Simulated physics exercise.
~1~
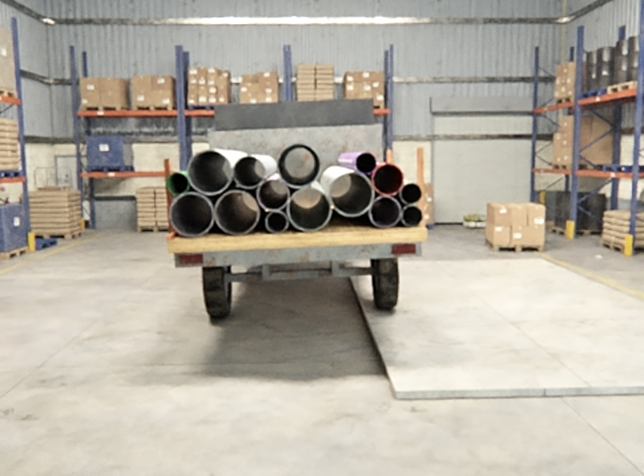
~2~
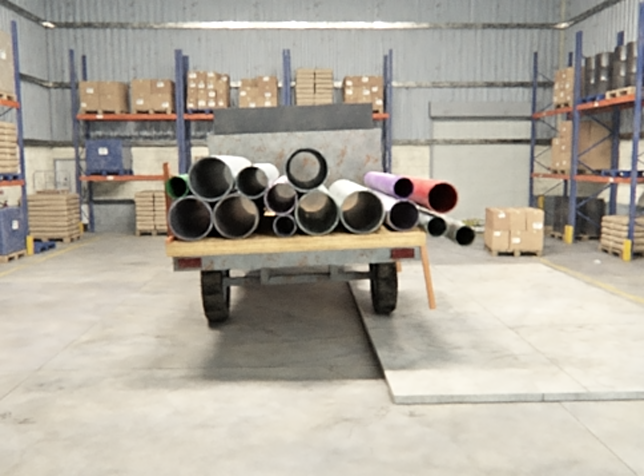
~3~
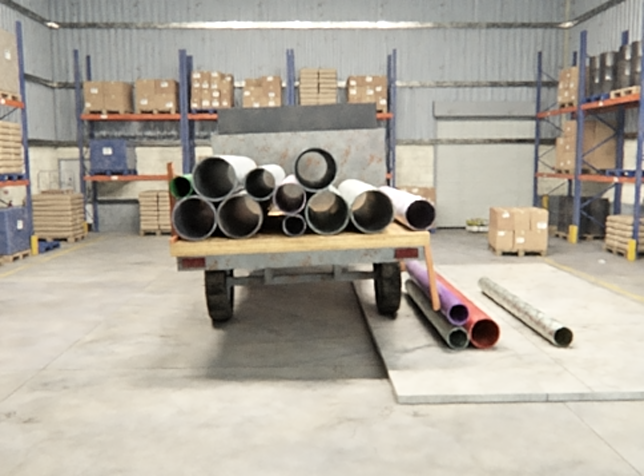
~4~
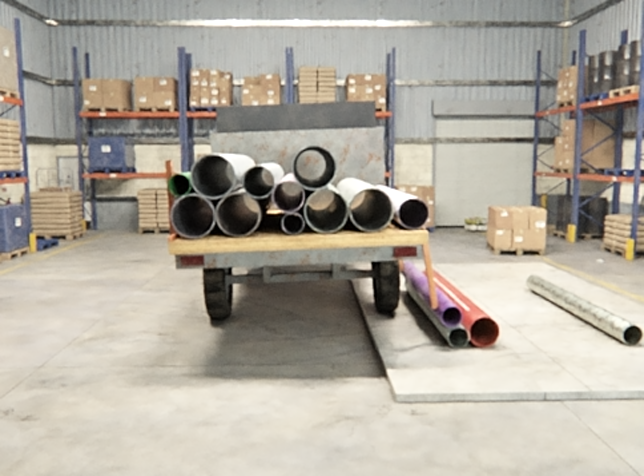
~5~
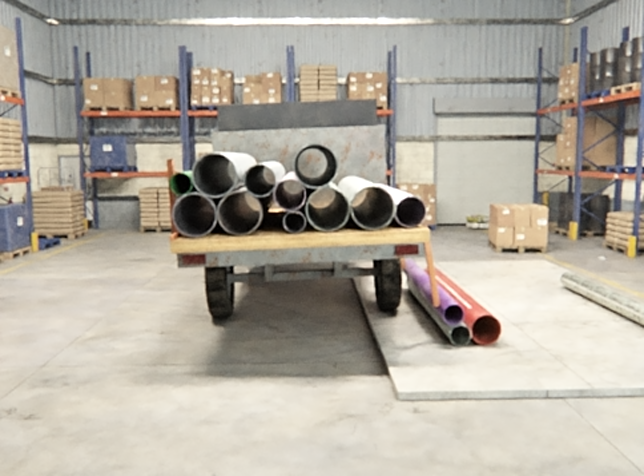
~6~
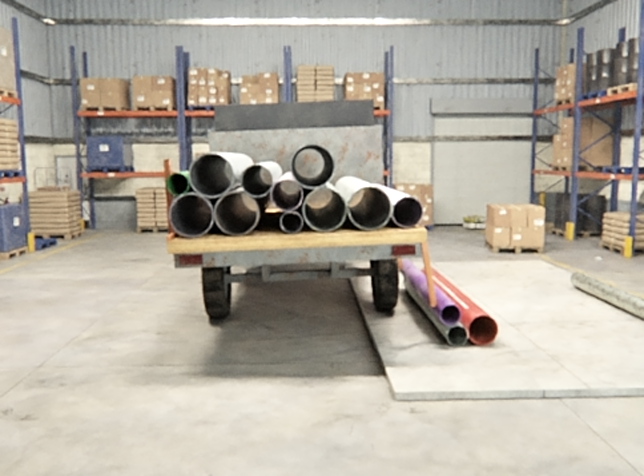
The clip shows a flatbed trailer stacked with pipes in a warehouse as its right side opens and purple, red and dark pipes spill off to the right. One rolls away to the right, three rest beside the trailer, and the green pipe stays aboard with the others.
